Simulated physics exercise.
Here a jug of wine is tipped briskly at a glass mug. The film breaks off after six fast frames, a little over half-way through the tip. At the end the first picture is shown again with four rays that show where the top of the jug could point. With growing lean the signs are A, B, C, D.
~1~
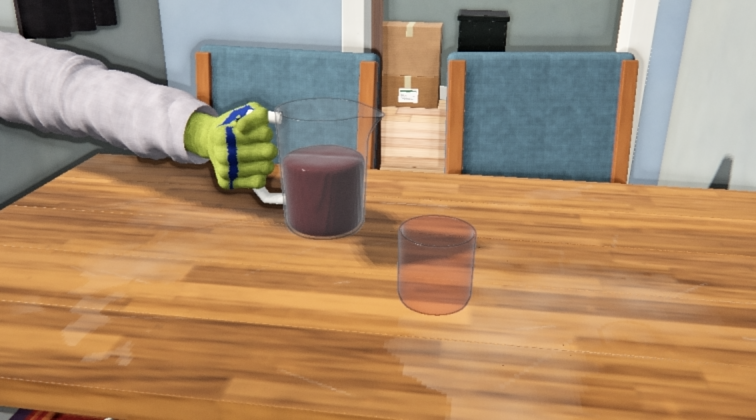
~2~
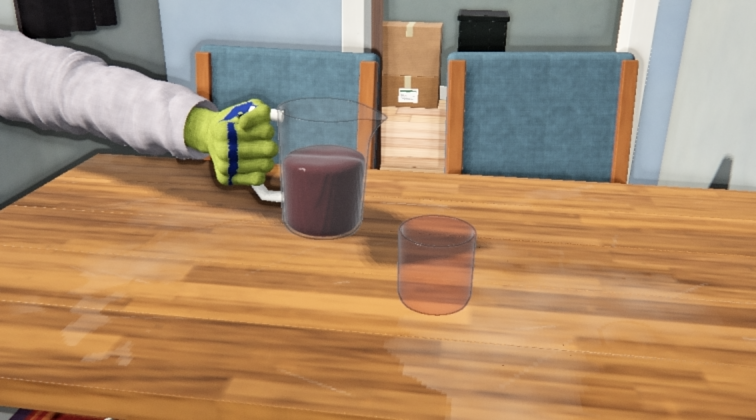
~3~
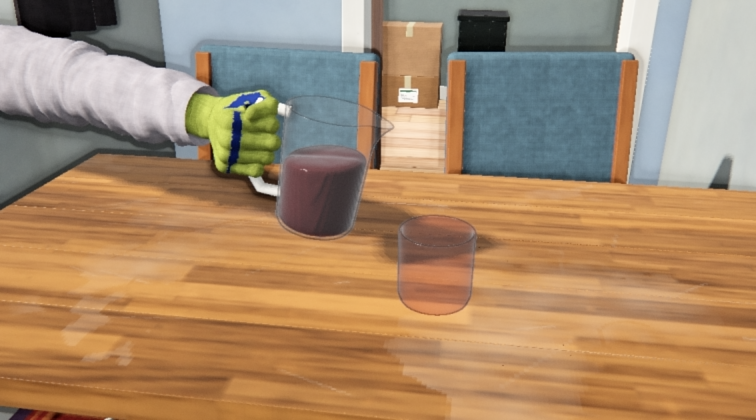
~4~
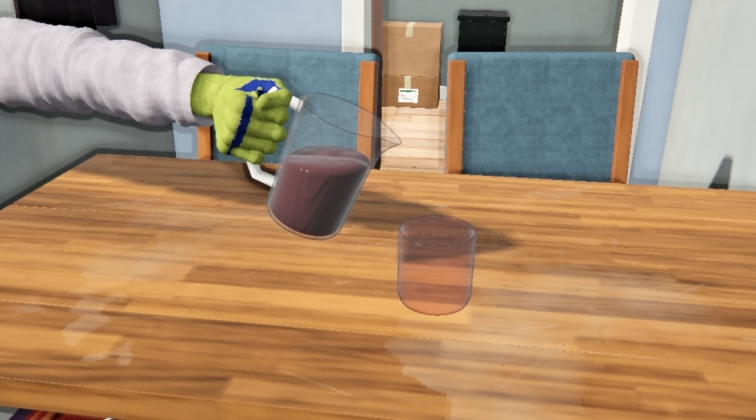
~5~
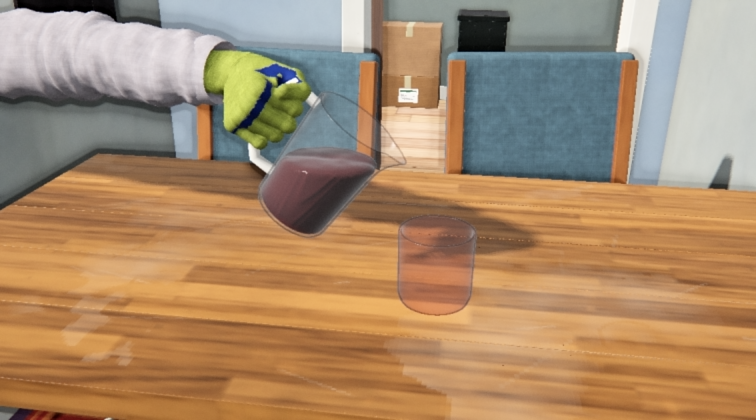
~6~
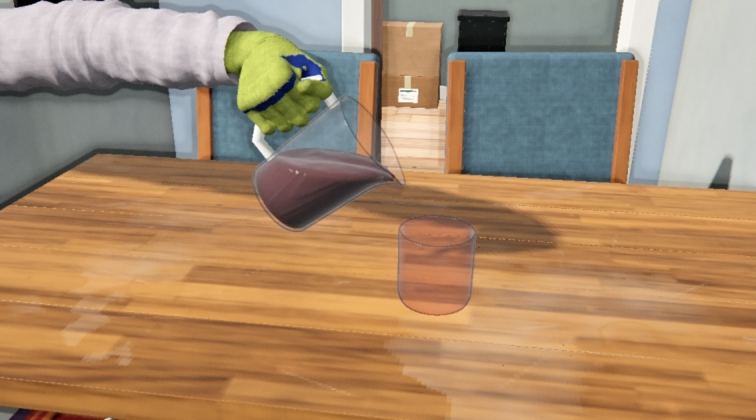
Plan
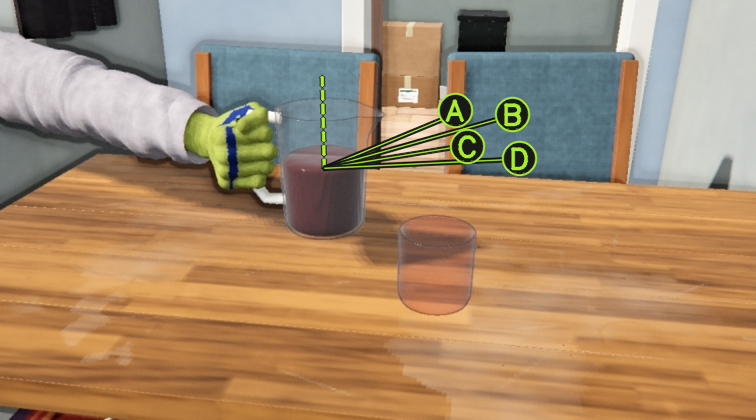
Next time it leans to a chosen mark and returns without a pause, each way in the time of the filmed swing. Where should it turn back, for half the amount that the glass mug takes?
Use line B.
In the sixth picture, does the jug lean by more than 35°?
Yes.
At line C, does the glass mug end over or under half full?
Over.
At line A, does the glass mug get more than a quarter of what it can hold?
Yes.
On the marked copy, A at (441, 119); B at (496, 119); C at (449, 148); D at (502, 159).
With A, the glass mug ends with about 31 % of what it can hold.
With B, the glass mug ends with about 49 % of what it can hold.
With C, the glass mug ends with about 66 % of what it can hold.
With D, the glass mug ends with about 77 % of what it can hold; 5 % of the wine is spilt.
